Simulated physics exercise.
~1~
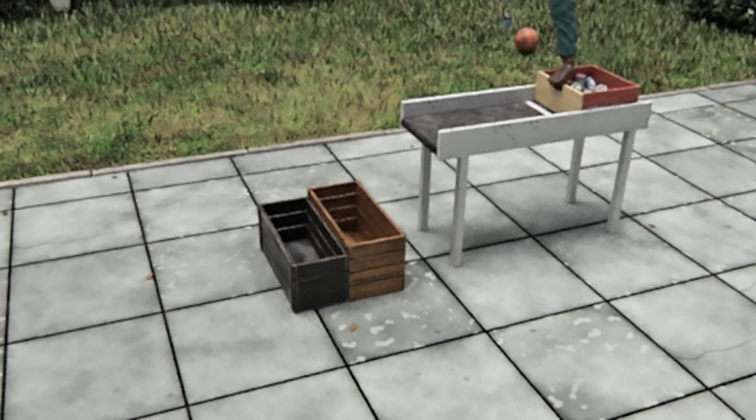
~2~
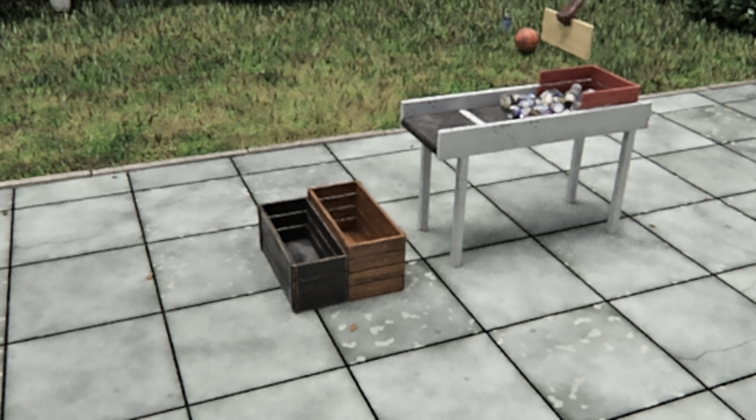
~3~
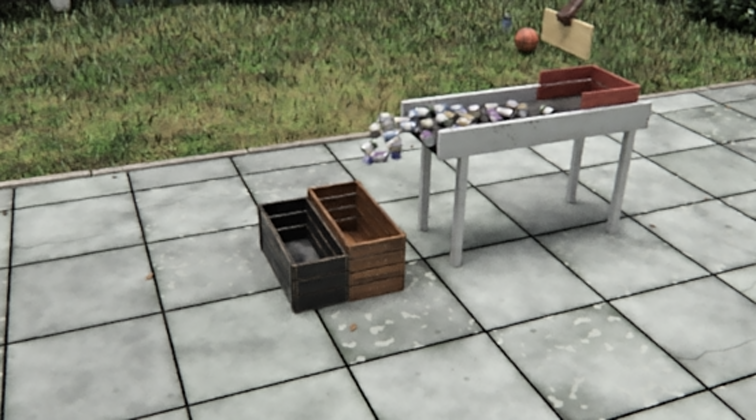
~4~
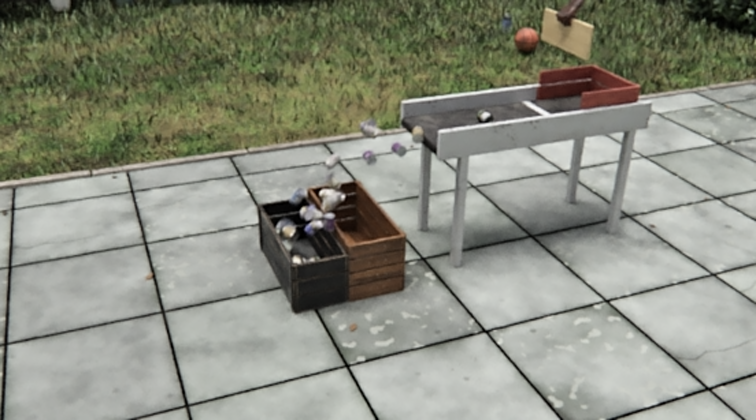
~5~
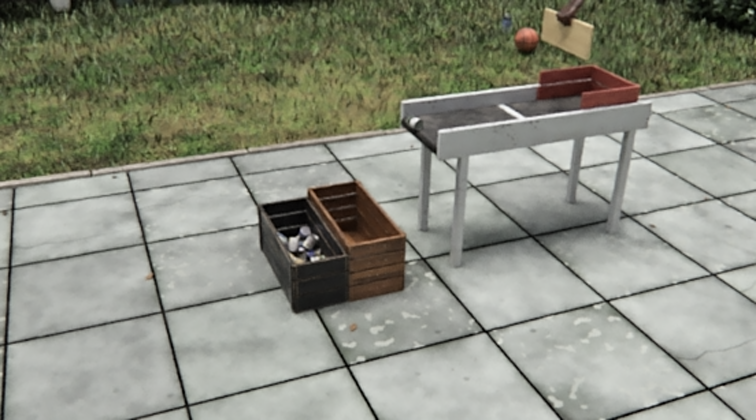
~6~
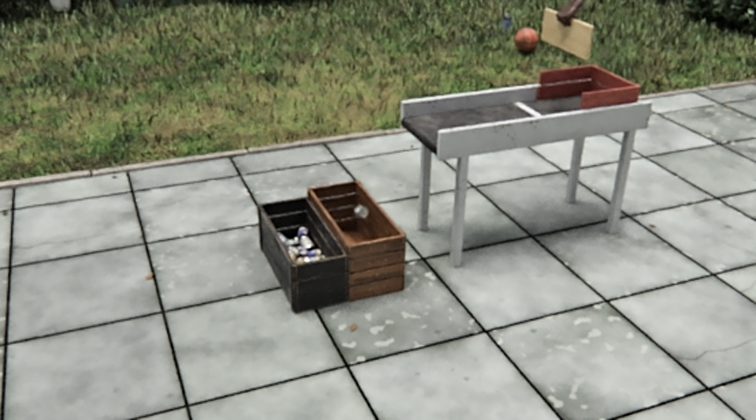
Small tins riding left along a conveyor after a gate lifts, spilling off its end and landing mostly in the black bin.
